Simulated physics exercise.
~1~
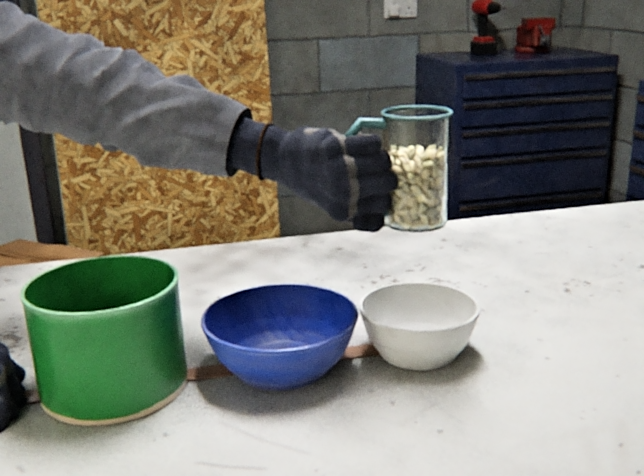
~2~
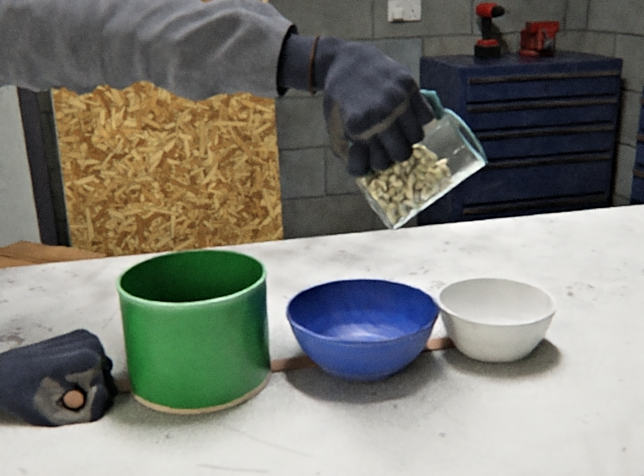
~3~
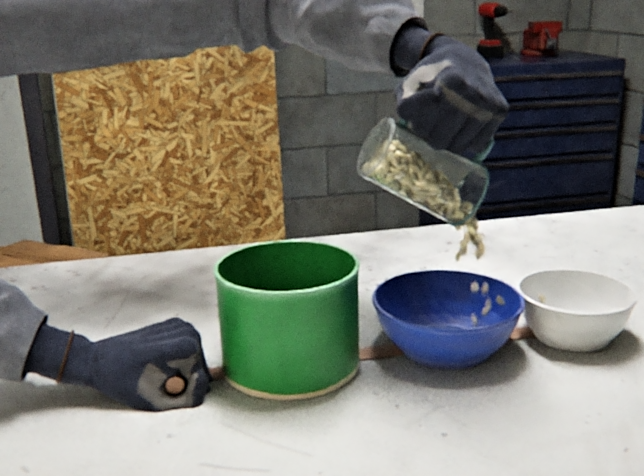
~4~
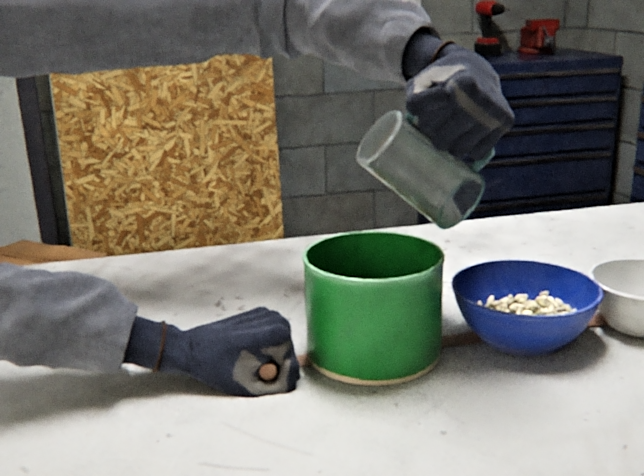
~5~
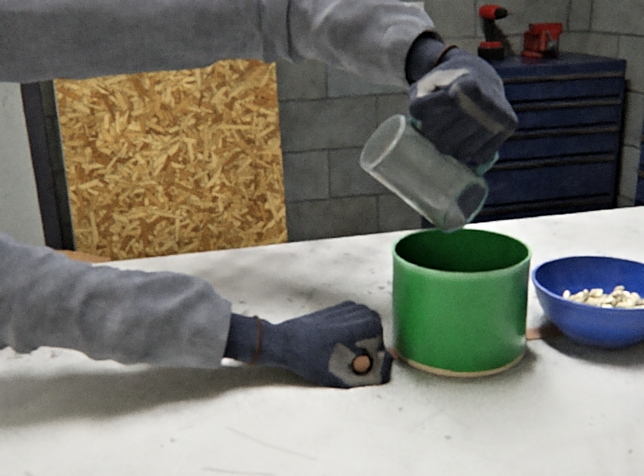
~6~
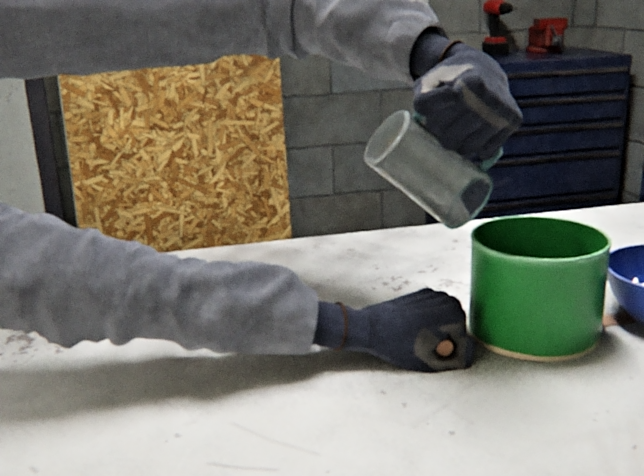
The video shows a gloved hand tipping a clear cup of white beans over a table while another gloved hand slides a joined green pot, blue bowl and white bowl rightward; the beans land in the blue bowl, and the emptied cup stays tilted as the dishes move further right.
